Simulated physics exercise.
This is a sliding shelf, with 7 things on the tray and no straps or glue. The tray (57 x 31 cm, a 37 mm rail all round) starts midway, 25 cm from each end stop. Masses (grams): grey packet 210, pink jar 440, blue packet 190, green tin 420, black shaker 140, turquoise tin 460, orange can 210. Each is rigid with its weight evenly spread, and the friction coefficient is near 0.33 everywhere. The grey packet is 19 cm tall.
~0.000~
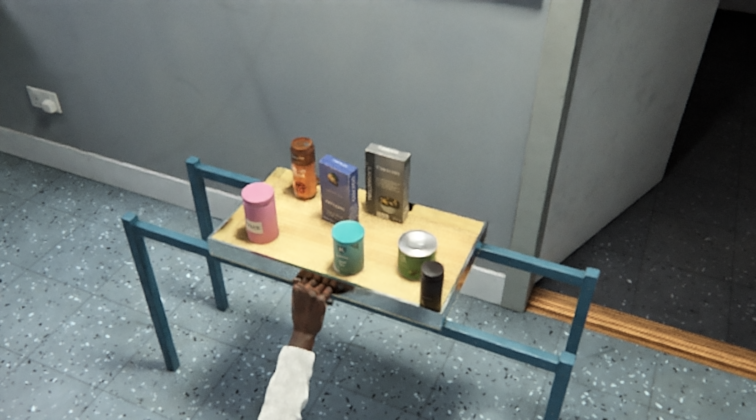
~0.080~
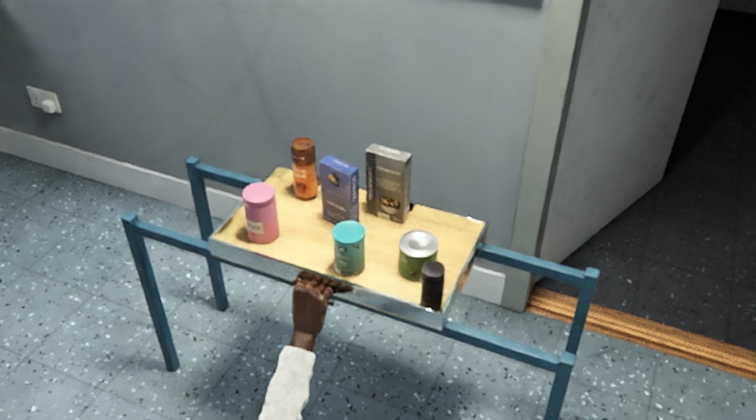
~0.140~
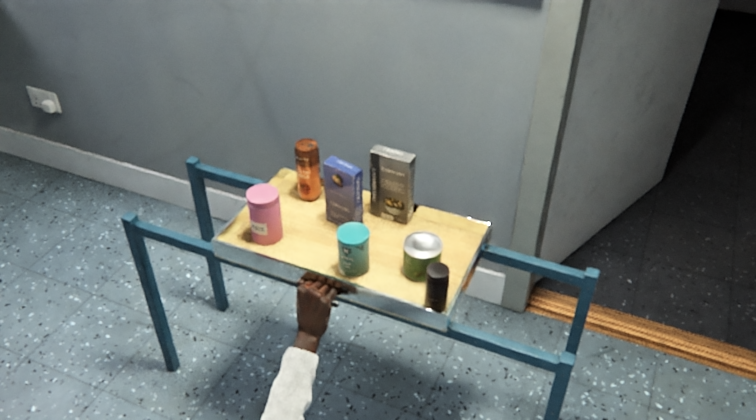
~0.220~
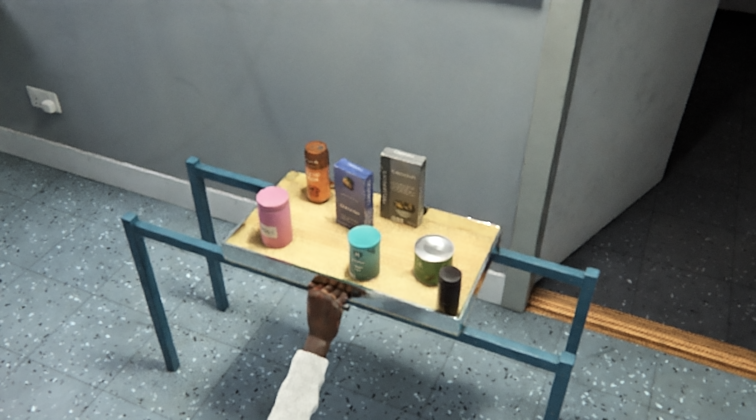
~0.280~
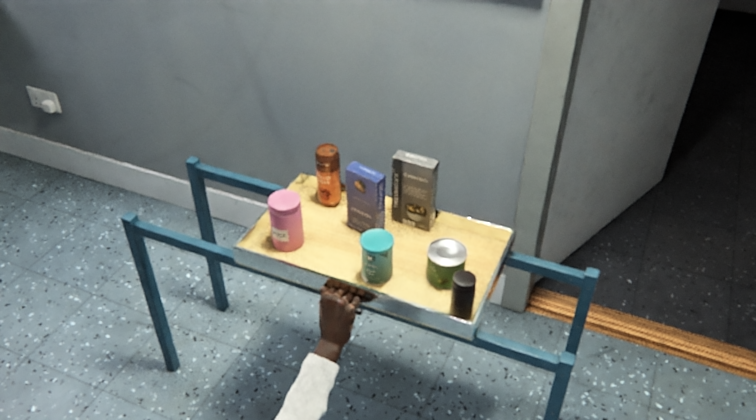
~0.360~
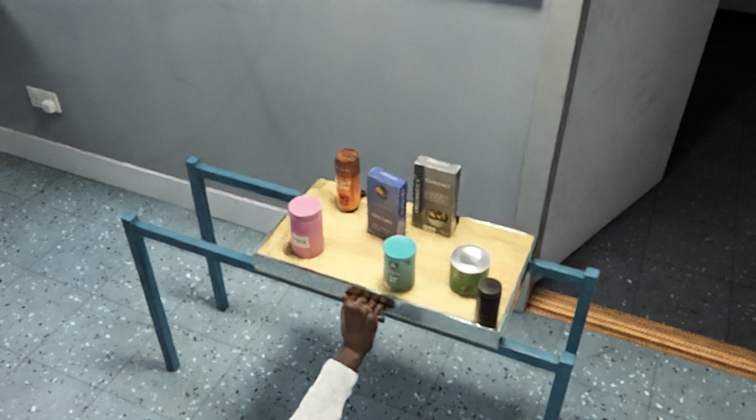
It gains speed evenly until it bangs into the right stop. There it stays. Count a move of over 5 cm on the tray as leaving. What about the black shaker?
The black shaker stays put.
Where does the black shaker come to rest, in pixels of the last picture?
Near (543, 322).
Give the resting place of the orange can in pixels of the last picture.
Around (458, 211).
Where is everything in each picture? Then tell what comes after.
In the first picture, tray midway; black shaker (431, 287); grey packet (387, 184).
In the second picture, tray midway; blue packet (340, 195); green tin (418, 255).
In the third picture, tray has slid 1 cm right; turquoise tin (354, 251); orange can (308, 171).
In the fourth picture, tray has slid 4 cm right; grey packet (402, 188); pink jar (275, 218).
In the fifth picture, tray has slid 7 cm right; blue packet (366, 202); green tin (446, 264).
In the sixth picture, tray has slid 12 cm right; black shaker (488, 304); turquoise tin (399, 264).
After 0.56 s, tray has slid 25 cm right; black shaker leaning 20° near (556, 324); blue packet slid 6 cm; grey packet slid 6 cm.
After 0.66 s, tray has slid 25 cm right; black shaker leaning 24° near (557, 324); blue packet slid 13 cm; grey packet slid 13 cm.
At rest (1.6 s), not toppled but over 5 cm from the start, grey packet, pink jar, blue packet, green tin, turquoise tin and orange can; the last one in place, give or take 5 cm. In the last view, black shaker near (543, 322).
